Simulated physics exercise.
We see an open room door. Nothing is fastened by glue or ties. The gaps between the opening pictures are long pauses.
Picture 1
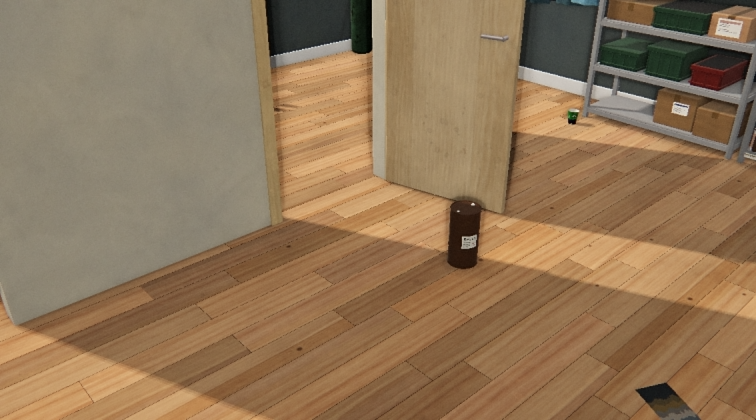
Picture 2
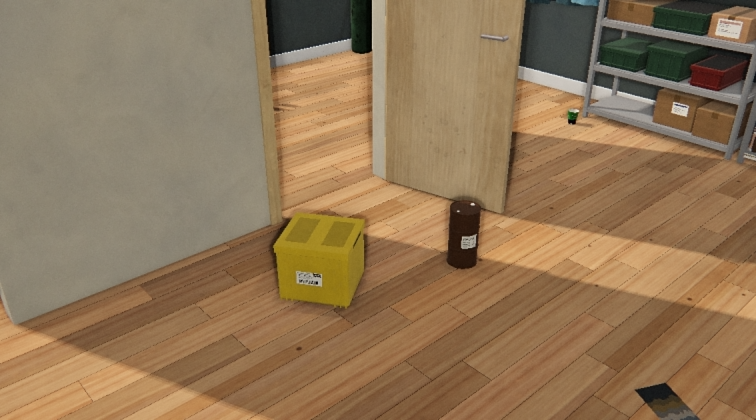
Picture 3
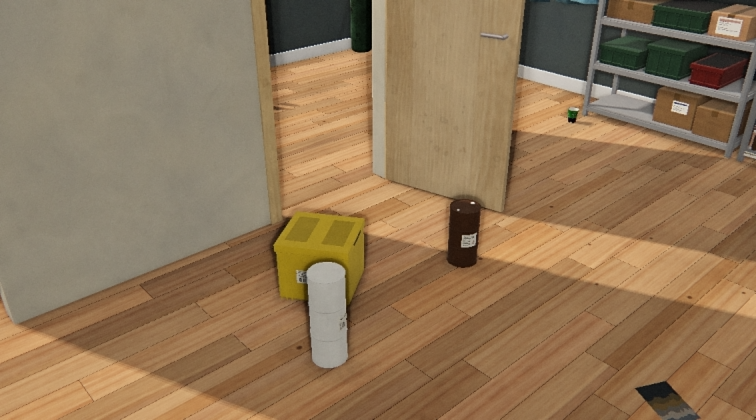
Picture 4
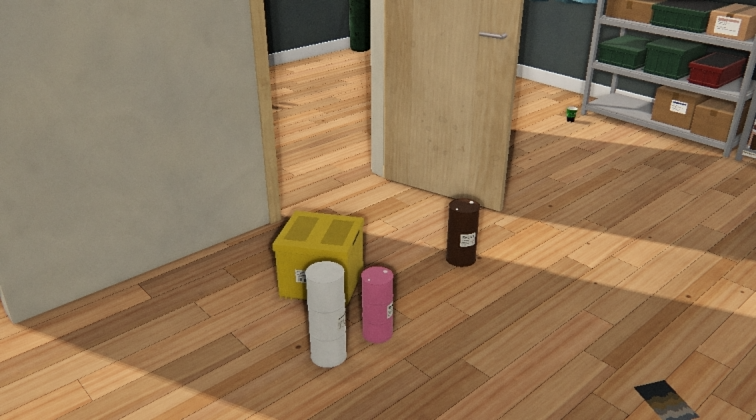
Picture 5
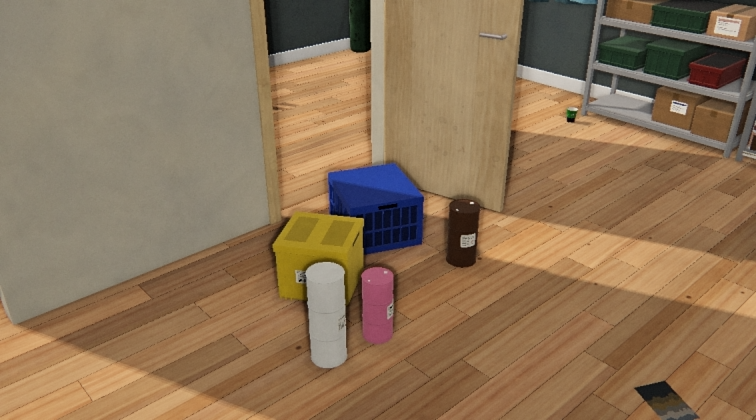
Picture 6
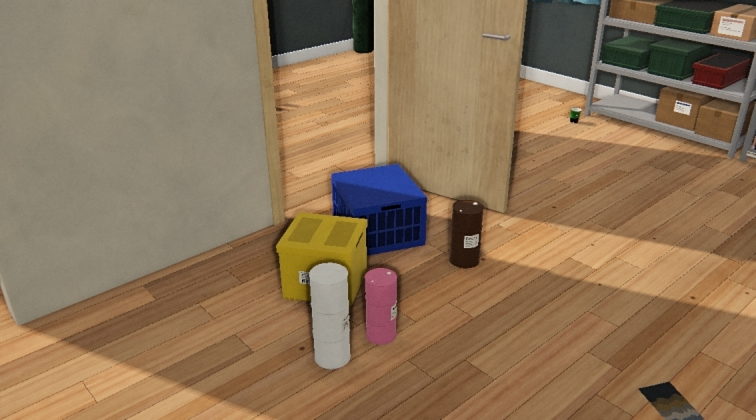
A yellow box, white and pink canisters, and a blue crate appear by the open door.
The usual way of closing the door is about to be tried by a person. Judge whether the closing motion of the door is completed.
The door is kept from its frame.
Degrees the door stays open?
Roughly 60 degrees open.
Then, 0.70 s later than the last frame, door 88° open.
Then, 1.10 s later than the last frame, door 71° open.
When it is over, door 59° open; all 5 as before. End places, in pixels of the last picture, blue chest near (373, 209).
